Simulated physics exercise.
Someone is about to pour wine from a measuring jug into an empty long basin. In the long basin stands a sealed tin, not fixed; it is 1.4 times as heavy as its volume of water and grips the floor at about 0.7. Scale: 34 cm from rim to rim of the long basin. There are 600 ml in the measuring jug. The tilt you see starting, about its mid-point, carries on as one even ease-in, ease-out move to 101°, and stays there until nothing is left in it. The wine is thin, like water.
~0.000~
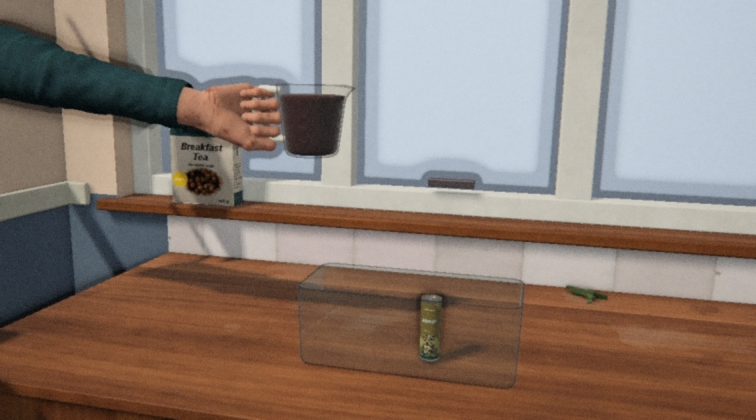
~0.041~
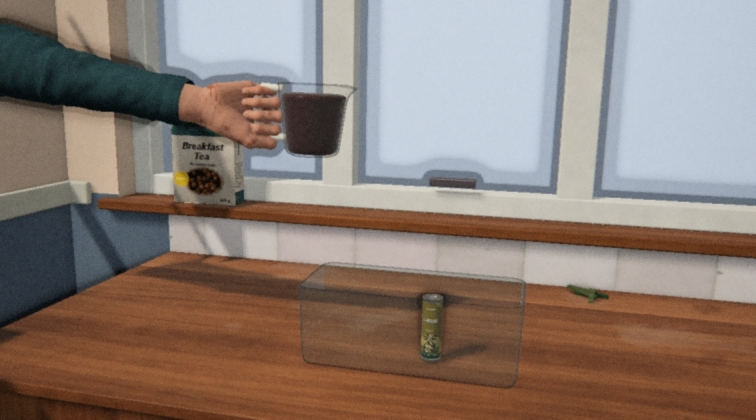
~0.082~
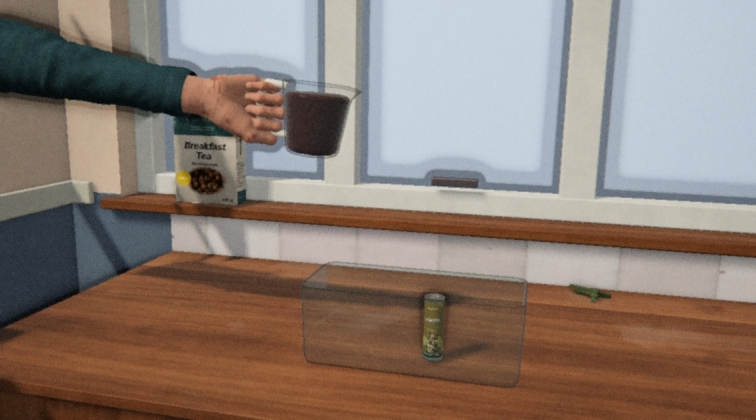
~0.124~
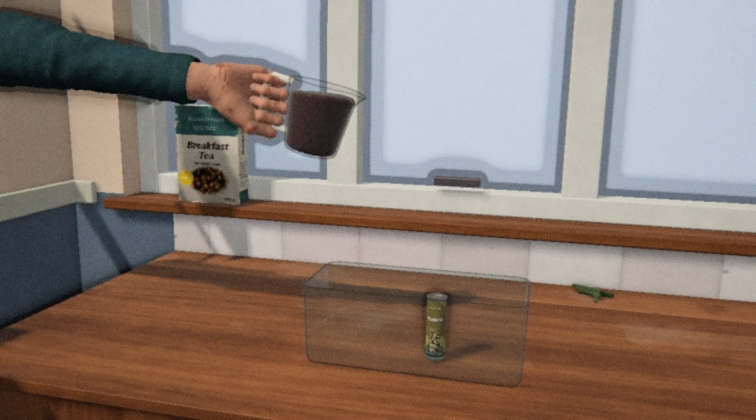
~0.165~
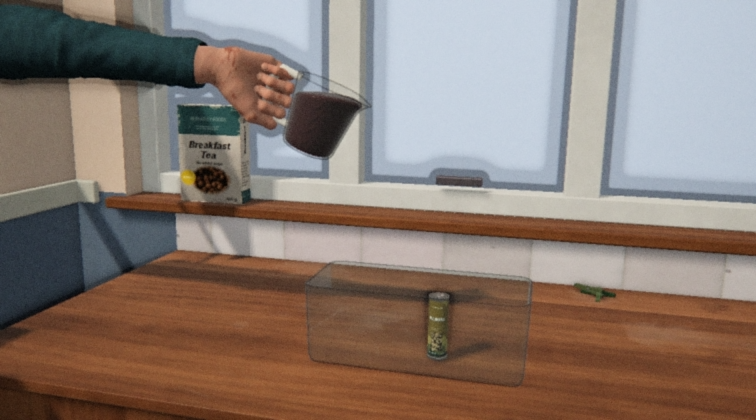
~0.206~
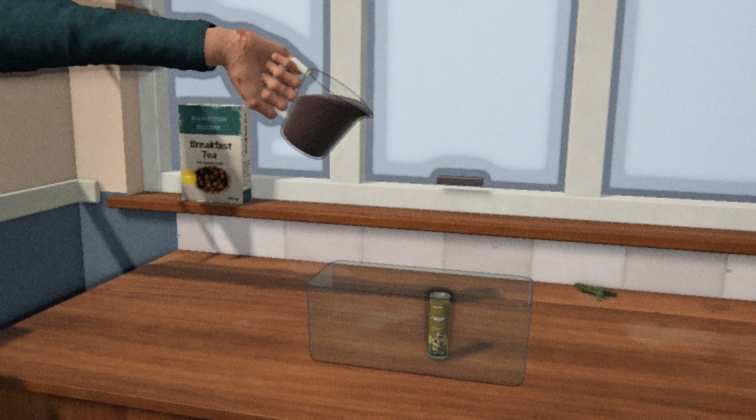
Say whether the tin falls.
The tin topples.
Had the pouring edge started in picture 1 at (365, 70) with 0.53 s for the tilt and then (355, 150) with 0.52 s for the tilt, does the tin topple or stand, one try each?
First it topples; then it stays up.
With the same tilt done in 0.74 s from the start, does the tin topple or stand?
Then it stays up.
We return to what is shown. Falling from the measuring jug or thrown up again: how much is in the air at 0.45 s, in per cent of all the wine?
Some 48 per cent.
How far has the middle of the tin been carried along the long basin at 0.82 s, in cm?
About 7 cm.
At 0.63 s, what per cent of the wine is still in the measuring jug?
Some 10 per cent.
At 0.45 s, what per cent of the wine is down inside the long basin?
Near 5 in a hundred.
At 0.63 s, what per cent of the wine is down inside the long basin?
About 58 per cent.
By 0.45 s the tilt is 97° and 47 per cent is still to pour; the tin stands where it began.
By 0.63 s the tilt is 101° and 10 per cent is still to pour; the tin leans 12°.
By 0.82 s the tilt is 101° and 1 per cent is still to pour; the tin lies on its side.
By 1.02 s the tilt is 101° and 0 per cent is still to pour; the tin lies on its side.
At rest the tin lies on its side.
